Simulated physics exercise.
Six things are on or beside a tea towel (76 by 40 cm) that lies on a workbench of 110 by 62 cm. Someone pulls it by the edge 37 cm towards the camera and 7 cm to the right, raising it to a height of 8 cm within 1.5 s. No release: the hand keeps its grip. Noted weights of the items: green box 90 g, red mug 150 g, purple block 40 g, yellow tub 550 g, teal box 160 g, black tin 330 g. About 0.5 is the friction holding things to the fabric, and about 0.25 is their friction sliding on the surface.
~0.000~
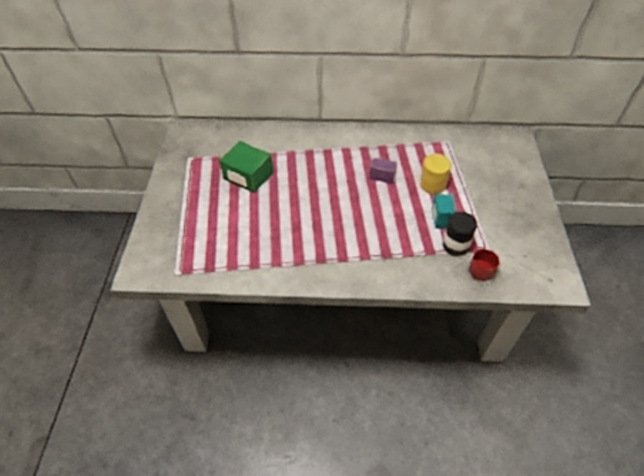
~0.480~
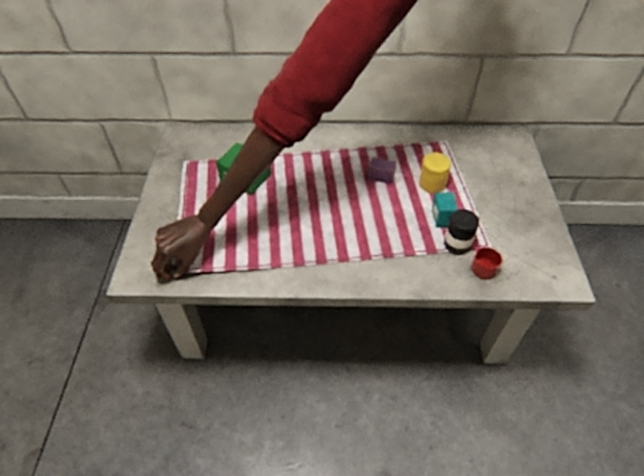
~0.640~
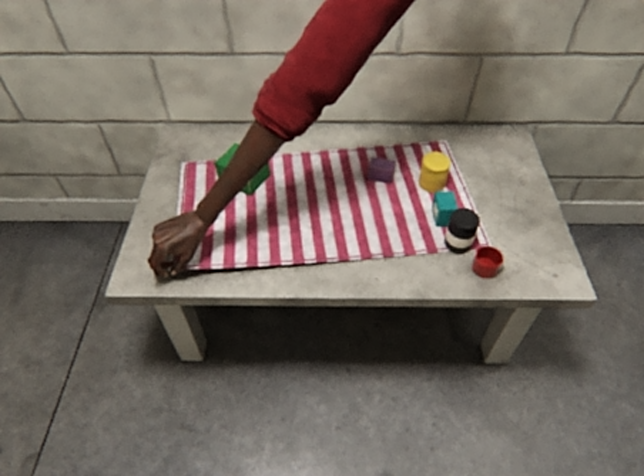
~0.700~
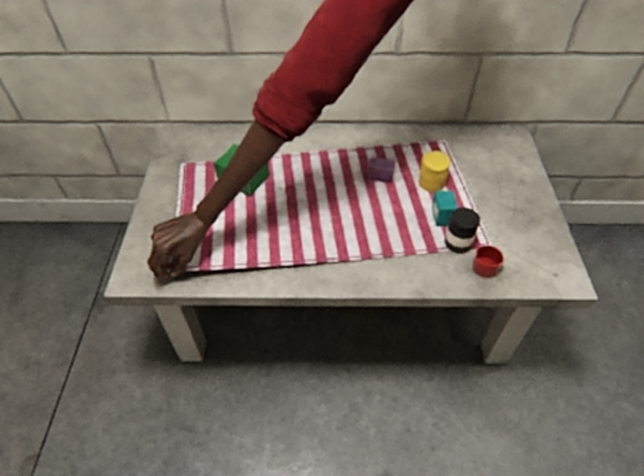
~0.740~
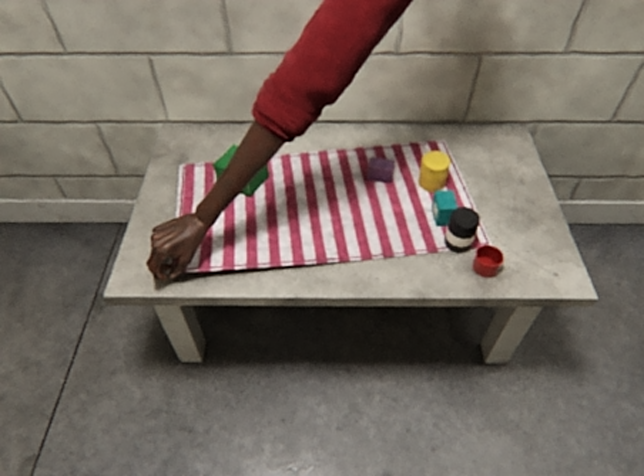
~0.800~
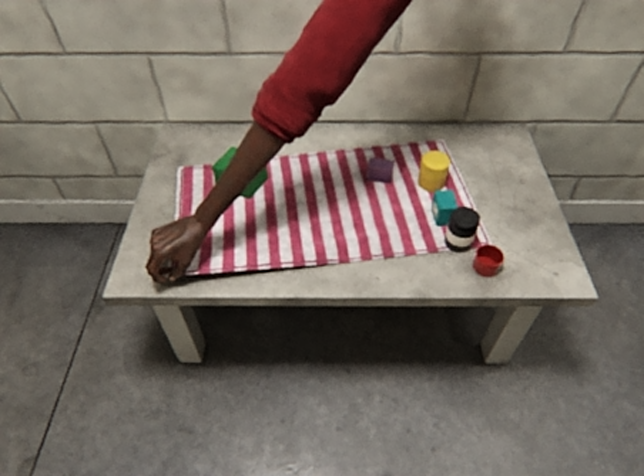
A red-sleeved arm reached down and gripped the near left corner of a striped tea towel on a workbench, barely shifting it, while the coloured boxes, yellow tub, black tin and red mug hardly moved.
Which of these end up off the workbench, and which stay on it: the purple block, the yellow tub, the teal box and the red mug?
The purple block never comes down; the yellow tub never comes down; the teal box never comes down; the red mug never comes down.
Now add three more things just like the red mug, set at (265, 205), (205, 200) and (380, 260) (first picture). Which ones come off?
Log, in listed order - lost / lost / lost.
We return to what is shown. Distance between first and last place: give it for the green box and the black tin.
About: Green box over the edge, black tin 10 cm.
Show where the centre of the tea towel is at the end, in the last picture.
About (311, 308).
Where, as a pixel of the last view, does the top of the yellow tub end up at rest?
Near (368, 203).
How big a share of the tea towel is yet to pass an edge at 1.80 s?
Share within the edges: Approx. 65 %.
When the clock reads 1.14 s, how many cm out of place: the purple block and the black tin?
Purple block 4 cm, black tin 0 cm.
After 1.1 s, 95 % of the tea towel is still over the top; purple block 5 cm off its start, yellow tub 3 cm off its start, teal box 2 cm off its start.
After 1.5 s, 85 % of the tea towel is still over the top; purple block 13 cm off its start, yellow tub 10 cm off its start, teal box 6 cm off its start.
After 1.8 s, 65 % of the tea towel is still over the top; purple block 21 cm off its start at (332, 208), yellow tub 17 cm off its start at (386, 187), teal box 12 cm off its start at (416, 224).
After 2.1 s, 55 % of the tea towel is still over the top; purple block 25 cm off its start, yellow tub 20 cm off its start, teal box 14 cm off its start.
After 3.7 s, 45 % of the tea towel is still over the top; purple block 29 cm off its start at (323, 236), yellow tub 24 cm off its start at (368, 203), teal box 15 cm off its start at (408, 234), red mug 0 cm off its start at (490, 255).
